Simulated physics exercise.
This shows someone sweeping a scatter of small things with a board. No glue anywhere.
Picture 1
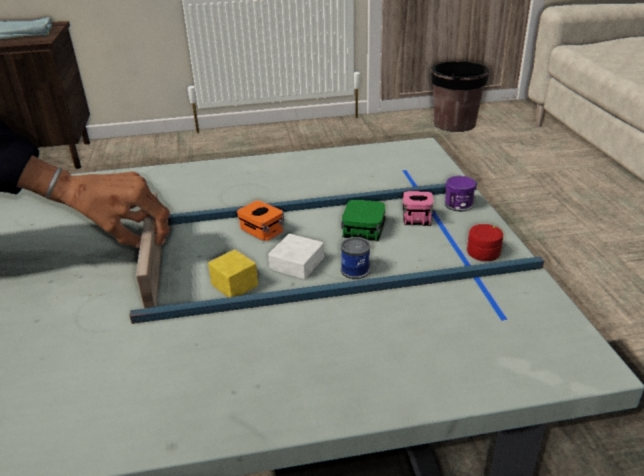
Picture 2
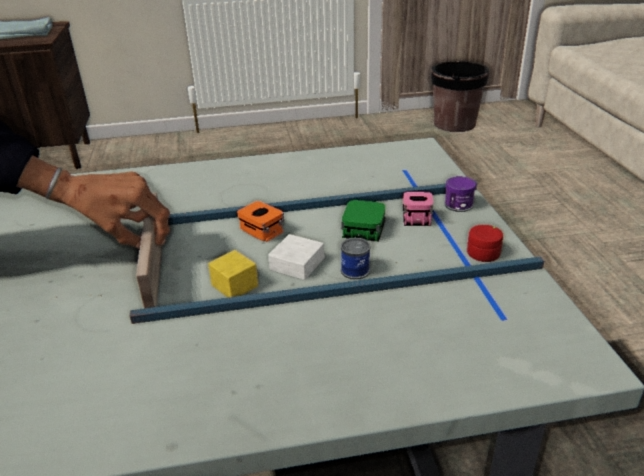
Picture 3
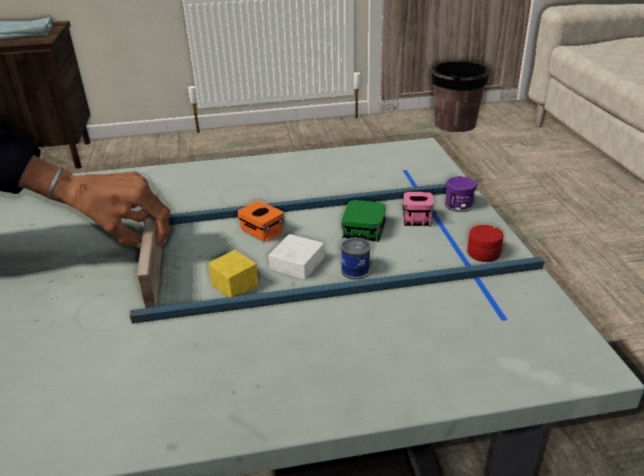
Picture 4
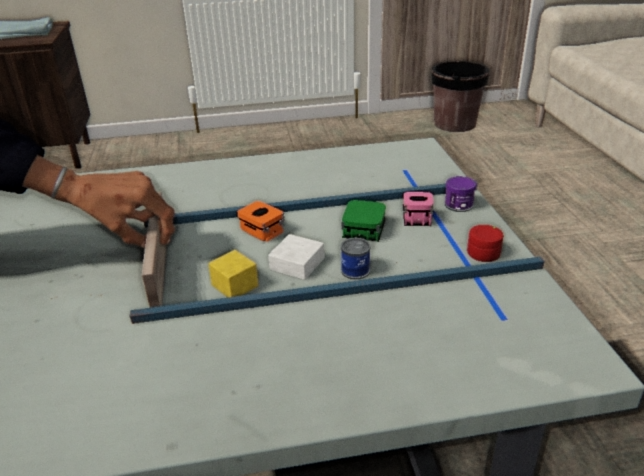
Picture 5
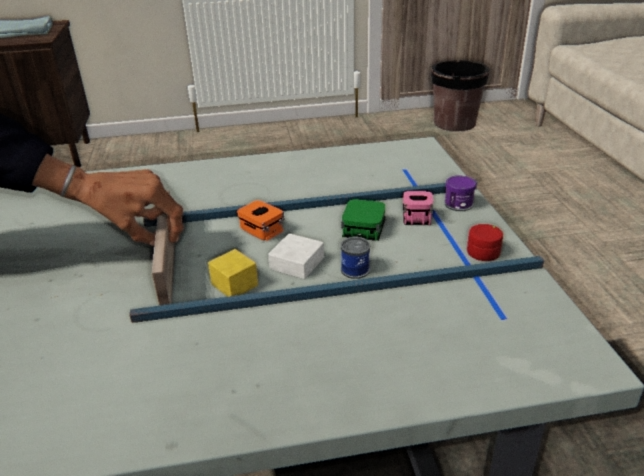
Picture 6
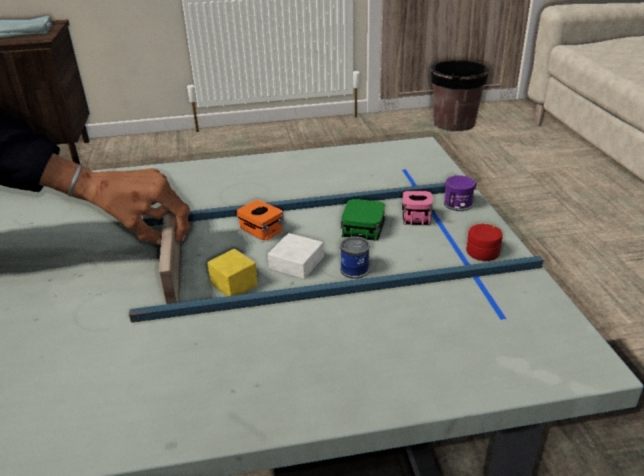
A hand holds a small upright board at the left end of a lane between two dark blue rails on a pale table, seen from above in a carpeted room with a radiator, bin and sofa. Yellow, orange, white, blue, green and pink items lie rightward, with purple and red ones past a blue line. The board slides slightly right, touching nothing, while the items and camera stay still.
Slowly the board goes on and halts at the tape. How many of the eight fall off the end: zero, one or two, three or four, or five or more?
The number that fall off is three or four.
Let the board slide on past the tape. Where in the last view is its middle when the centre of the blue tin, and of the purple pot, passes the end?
Near (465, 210) and (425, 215).
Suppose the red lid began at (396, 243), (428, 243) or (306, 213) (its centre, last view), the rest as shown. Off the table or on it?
In that order, it remains up; does not fall; survives.
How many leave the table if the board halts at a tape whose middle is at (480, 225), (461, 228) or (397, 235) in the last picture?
In that order 5, 3 and 0.
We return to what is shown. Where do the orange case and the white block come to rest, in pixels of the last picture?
First (447, 204), then (468, 228).
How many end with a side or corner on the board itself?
The number is 3.
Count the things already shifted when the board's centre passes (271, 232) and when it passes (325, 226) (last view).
The counts are 3 and 5.
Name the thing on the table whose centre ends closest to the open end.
Foremost is the green case.
Soon after, none off yet; purple pot at rest near (459, 193); red lid at rest near (484, 242); pink case at rest near (417, 208).
After that, none off yet; purple pot displaced about its own width near (483, 188); red lid at rest near (488, 242); pink case displaced well along near (468, 202).
In the end, the number that fall off is three or four; gone, pink case, red lid and purple pot.
